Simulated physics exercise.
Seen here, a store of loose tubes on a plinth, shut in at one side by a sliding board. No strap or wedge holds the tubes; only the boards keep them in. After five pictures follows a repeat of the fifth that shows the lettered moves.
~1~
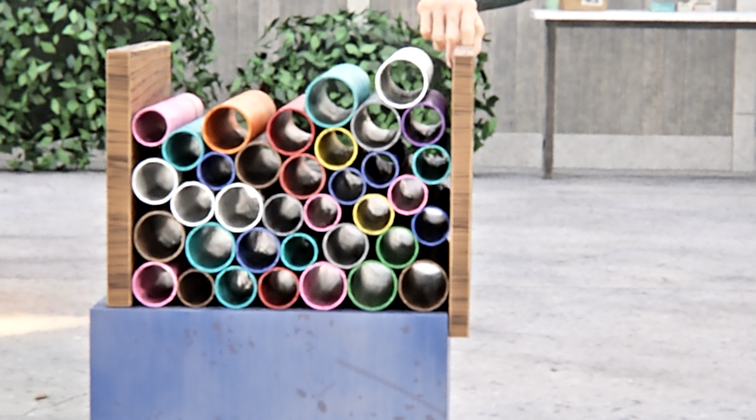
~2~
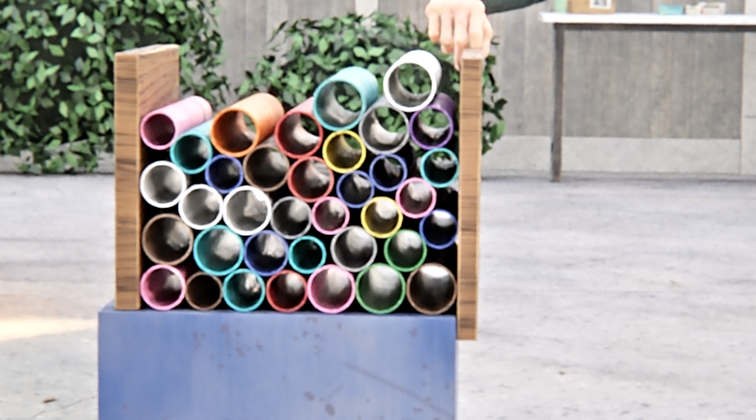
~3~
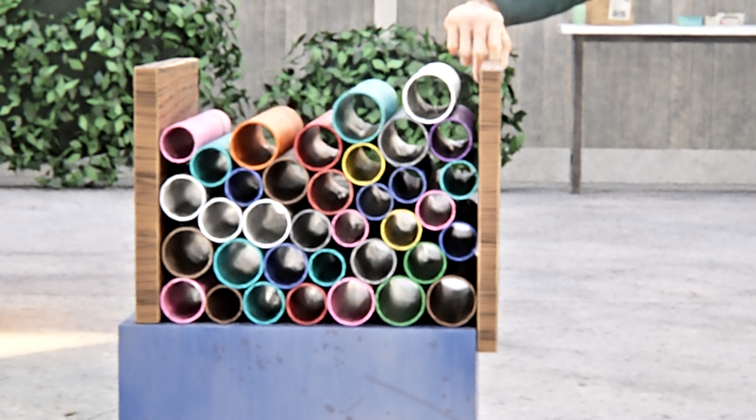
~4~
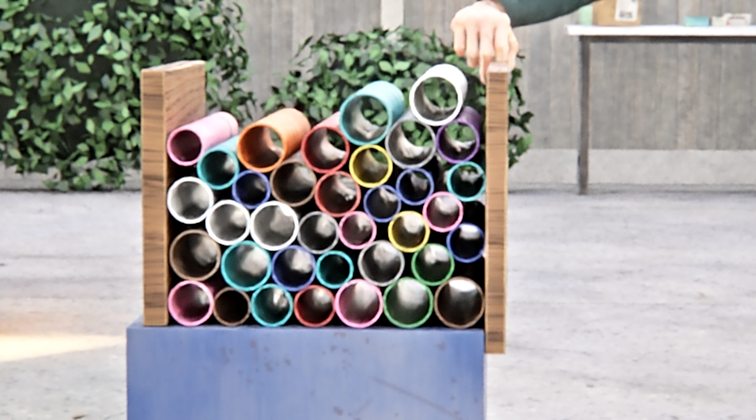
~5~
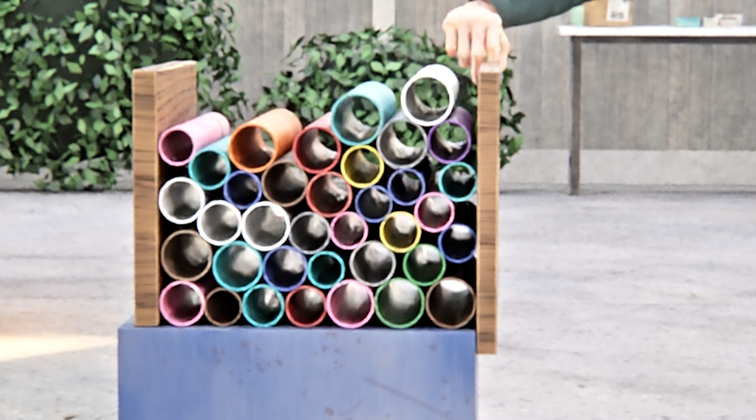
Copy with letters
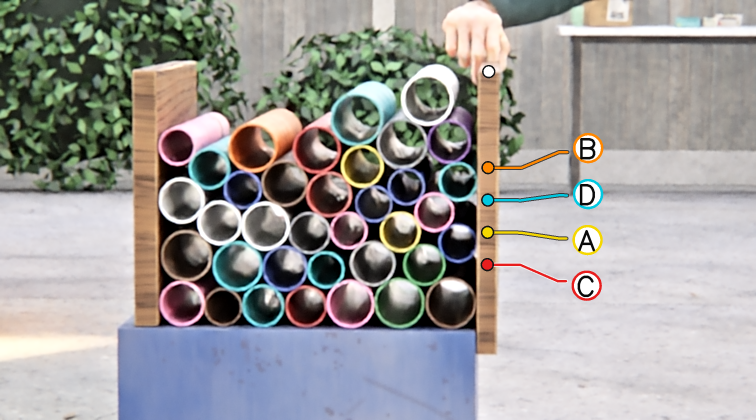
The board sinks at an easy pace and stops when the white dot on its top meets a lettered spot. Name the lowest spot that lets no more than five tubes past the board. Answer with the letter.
The last mark within the limit is C.
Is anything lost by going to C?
At C: Yes.
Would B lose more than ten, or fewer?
Fewer than ten.
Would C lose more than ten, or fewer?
It loses fewer than ten.
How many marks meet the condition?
Four of the four.
On the marked copy, A at (487, 233); B at (488, 167); C at (487, 265); D at (487, 200); the white dot at (488, 72).
With C. Early on, top of the board (478, 156).
Further on, top of the board (477, 251).
At the end, top of the board (477, 264), three out over the board.
As for the rest, A three out over the board; B none out over the board; D none out over the board.
